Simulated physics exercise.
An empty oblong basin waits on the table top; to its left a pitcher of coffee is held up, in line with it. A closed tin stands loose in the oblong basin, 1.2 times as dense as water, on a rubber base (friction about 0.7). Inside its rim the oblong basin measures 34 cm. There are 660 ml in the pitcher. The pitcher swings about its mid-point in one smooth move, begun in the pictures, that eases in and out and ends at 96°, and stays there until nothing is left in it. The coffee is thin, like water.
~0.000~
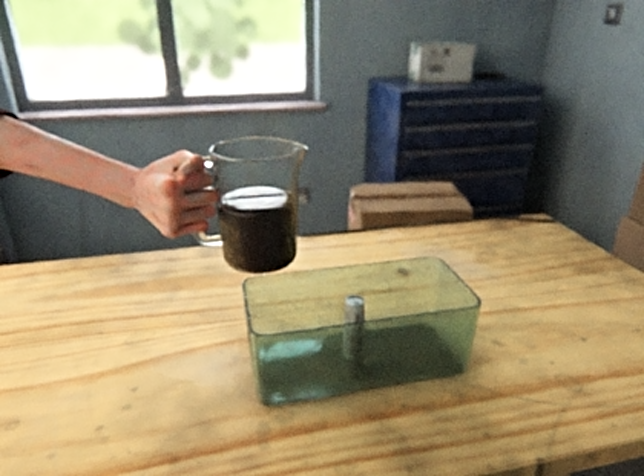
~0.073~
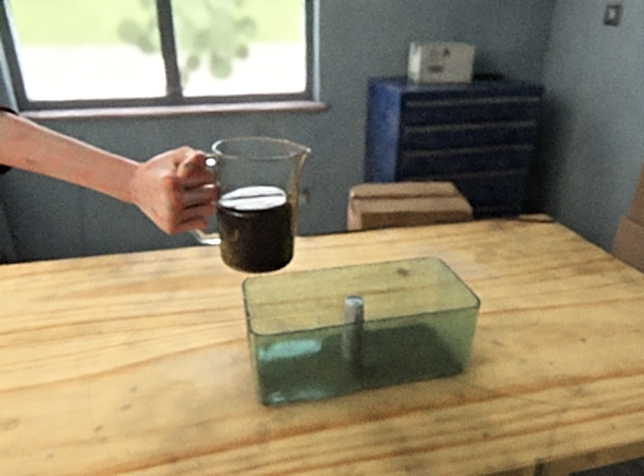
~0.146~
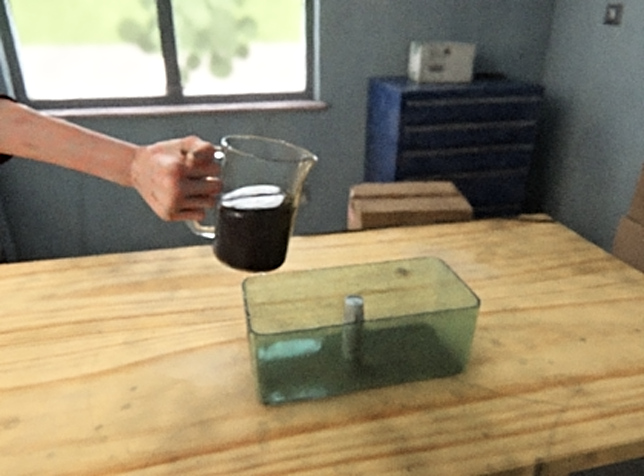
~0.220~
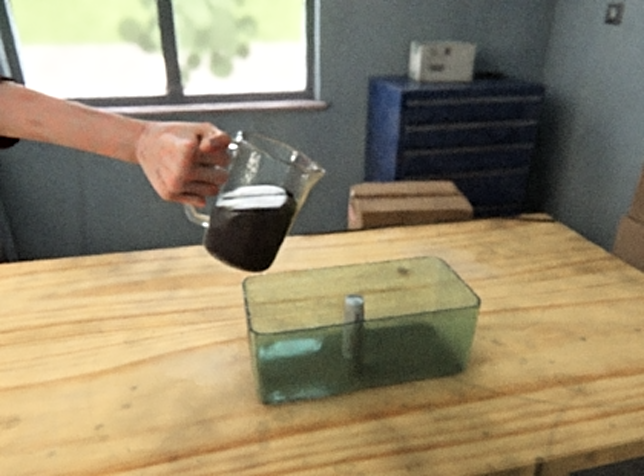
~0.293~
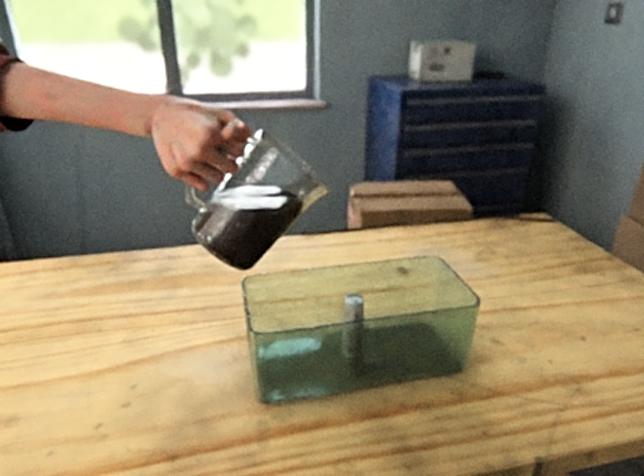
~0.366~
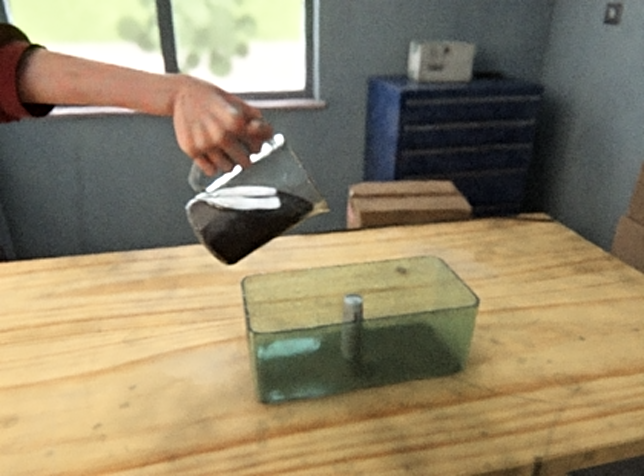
A hand reaching in from the left holds a clear glass pitcher of dark coffee above a pale wooden table, seen from slightly above in a blue-grey room with a bright window and a dark blue drawer cabinet. Below and to the right sits a see-through green oblong basin with a small grey tin standing inside. The pitcher tilts rightward, slightly then steeply, while the camera stays still.
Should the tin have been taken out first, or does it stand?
It stays up.
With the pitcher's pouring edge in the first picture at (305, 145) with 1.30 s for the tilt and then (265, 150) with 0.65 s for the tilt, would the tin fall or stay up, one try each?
First it remains upright; then it falls.
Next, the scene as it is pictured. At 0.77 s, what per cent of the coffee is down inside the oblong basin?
Some 42 per cent.
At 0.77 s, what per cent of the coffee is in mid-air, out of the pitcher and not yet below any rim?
About 22 per cent.
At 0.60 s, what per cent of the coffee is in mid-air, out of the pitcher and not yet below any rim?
Near 22 in a hundred.
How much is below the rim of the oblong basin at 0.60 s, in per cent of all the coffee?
Some 5 per cent.
After 0.60 s the tilt is 95° and 74 per cent is still to pour; the tin stands where it began.
After 0.77 s the tilt is 96° and 35 per cent is still to pour; the tin stands where it began.
After 0.95 s the tilt is 96° and 15 per cent is still to pour; the tin stands where it began.
After 1.15 s the tilt is 96° and 6 per cent is still to pour; the tin stands where it began.
In the end the tin stands where it began.
